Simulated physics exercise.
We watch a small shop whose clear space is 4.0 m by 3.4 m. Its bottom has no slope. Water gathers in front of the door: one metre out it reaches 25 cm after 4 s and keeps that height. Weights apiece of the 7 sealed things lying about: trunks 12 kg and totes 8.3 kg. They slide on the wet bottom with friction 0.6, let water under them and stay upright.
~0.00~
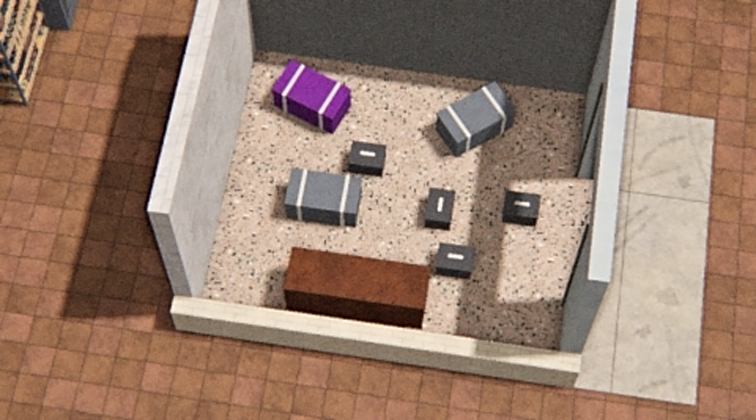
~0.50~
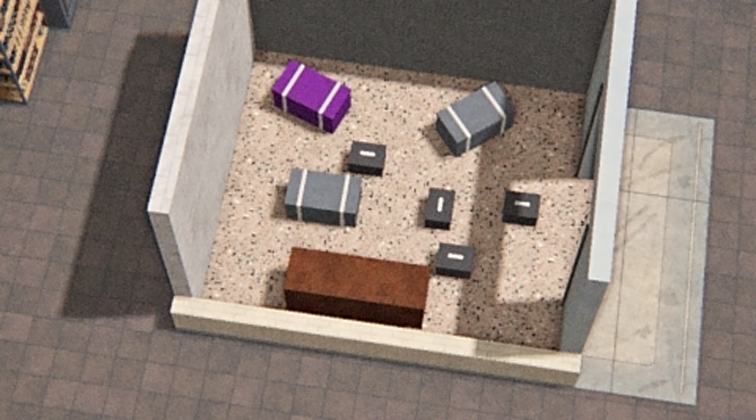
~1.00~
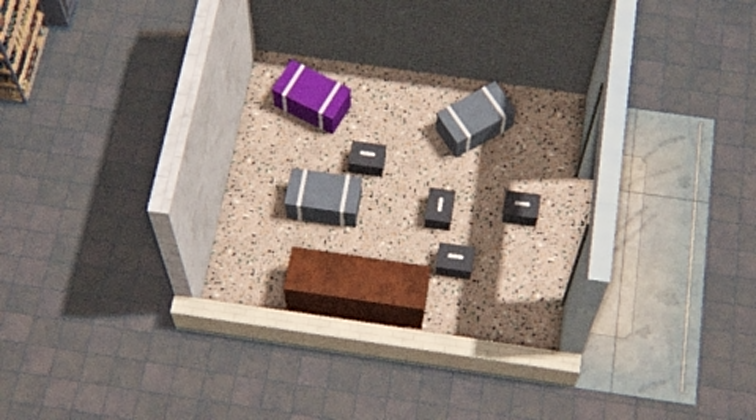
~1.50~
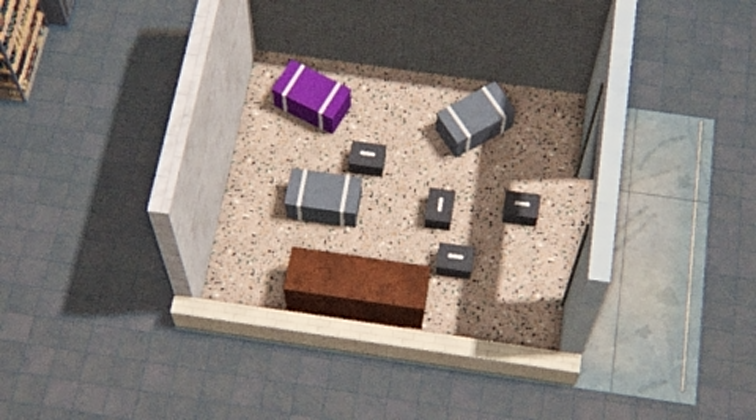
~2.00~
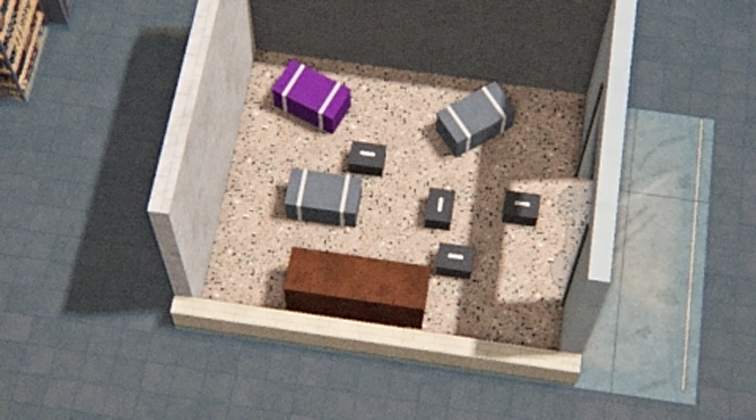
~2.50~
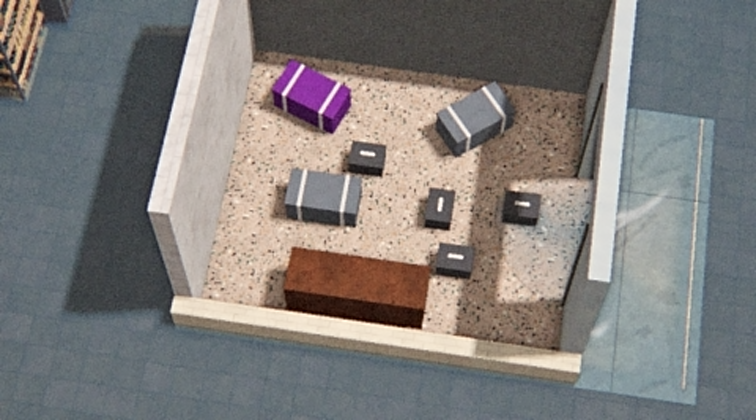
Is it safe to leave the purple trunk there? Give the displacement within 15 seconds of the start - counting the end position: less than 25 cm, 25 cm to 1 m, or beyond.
Purple trunk ends far away.
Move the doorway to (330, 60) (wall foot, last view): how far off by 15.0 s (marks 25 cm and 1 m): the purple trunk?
Then the purple trunk gets carried off.
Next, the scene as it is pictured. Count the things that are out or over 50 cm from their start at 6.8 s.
I count 6.
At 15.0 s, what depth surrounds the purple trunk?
About 17 cm.
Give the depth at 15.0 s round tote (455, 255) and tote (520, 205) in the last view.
About 24 and 19 cm.
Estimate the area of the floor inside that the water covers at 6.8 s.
Some 13 m2.
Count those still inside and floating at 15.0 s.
I count 7.
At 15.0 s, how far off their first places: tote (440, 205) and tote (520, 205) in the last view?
In that order: 120 cm, 140 cm.
After 3.5 s the purple trunk is near (312, 89), 0.0 m from its start, aground; 0 afloat.
After 6.8 s the purple trunk is near (282, 71), 0.4 m from its start, afloat; 7 afloat.
After 11.0 s the purple trunk is near (436, 67), 1.4 m from its start, afloat; 7 afloat.
After 15.0 s the purple trunk is near (452, 182), 2.0 m from its start, afloat; 7 afloat.
